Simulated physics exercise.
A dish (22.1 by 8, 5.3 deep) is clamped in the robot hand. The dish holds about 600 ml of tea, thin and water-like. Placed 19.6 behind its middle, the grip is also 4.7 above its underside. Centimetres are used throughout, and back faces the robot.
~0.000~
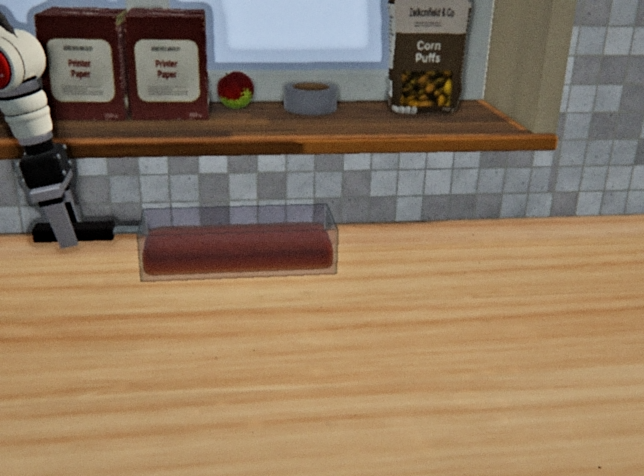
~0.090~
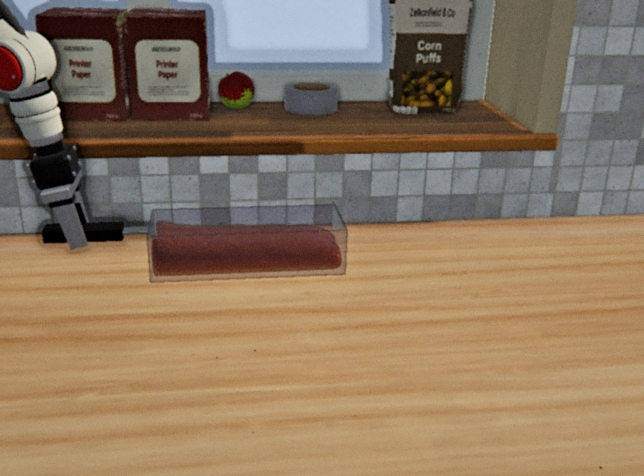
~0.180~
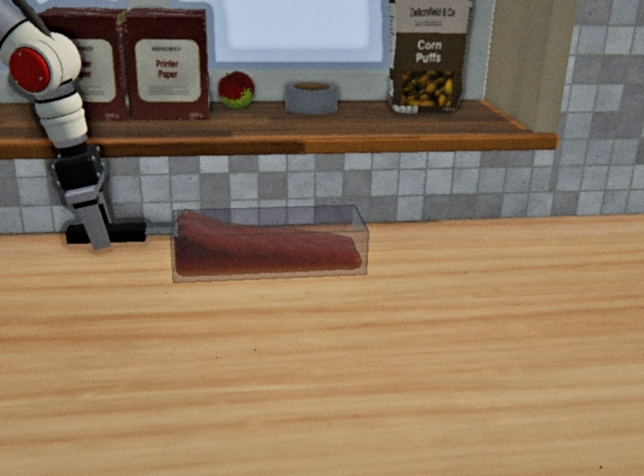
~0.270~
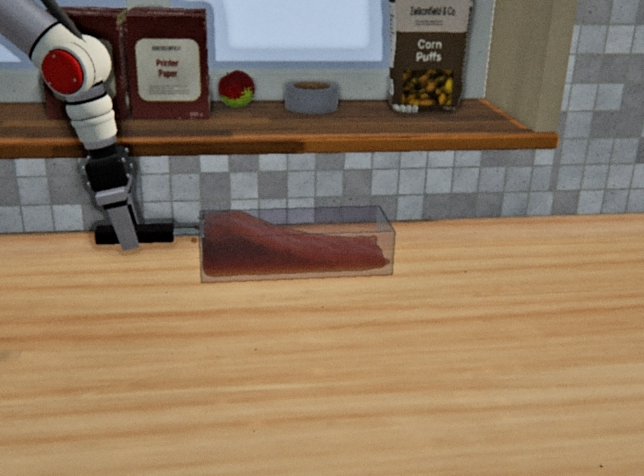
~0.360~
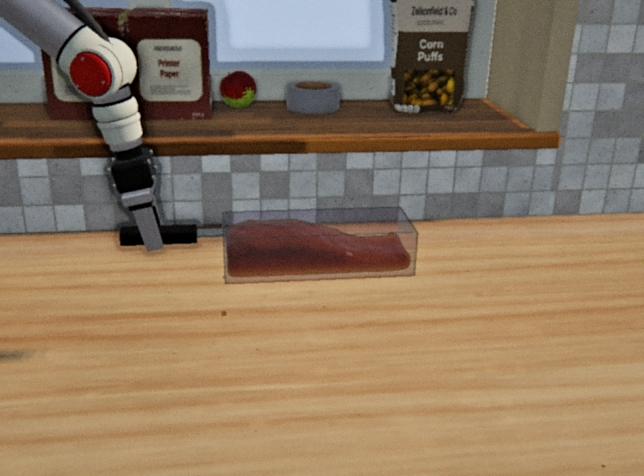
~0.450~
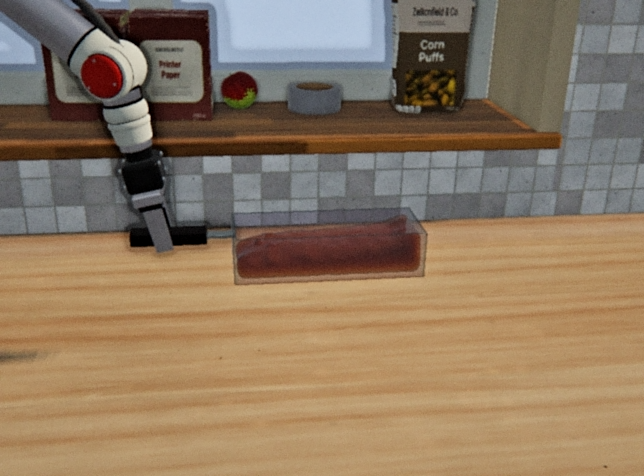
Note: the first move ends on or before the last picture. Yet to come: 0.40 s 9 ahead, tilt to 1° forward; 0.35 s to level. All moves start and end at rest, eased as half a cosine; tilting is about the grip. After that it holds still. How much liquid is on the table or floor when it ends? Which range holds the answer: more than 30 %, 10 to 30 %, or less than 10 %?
The range is less than 10 %.
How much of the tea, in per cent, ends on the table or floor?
It works out at about 2 per cent.
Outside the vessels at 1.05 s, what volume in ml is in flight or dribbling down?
Roughly 0 ml.
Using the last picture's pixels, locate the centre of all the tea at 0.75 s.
Near pixel (387, 250).
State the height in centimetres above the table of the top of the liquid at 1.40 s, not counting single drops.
Height: Roughly 16 cm.
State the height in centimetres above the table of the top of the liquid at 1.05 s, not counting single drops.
Some 15 cm.
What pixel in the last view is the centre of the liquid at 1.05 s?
The centre lands around (406, 247) in the last view.
By 0.75 s, level, liquid up to 15 above the table; 585 ml in the dish, 5 ml on the table or floor, 10 ml in the air or running down outside.
By 1.05 s, level, liquid up to 16 above the table; 585 ml in the dish, 15 ml on the table or floor.
By 1.40 s, level, liquid up to 16 above the table; 585 ml in the dish, 15 ml on the table or floor.
By 2.20 s, level, liquid up to 15 above the table; 585 ml in the dish, 15 ml on the table or floor.
Final state, 585 ml in the dish, 15 ml on the table or floor. That is 2 % on the table or floor.
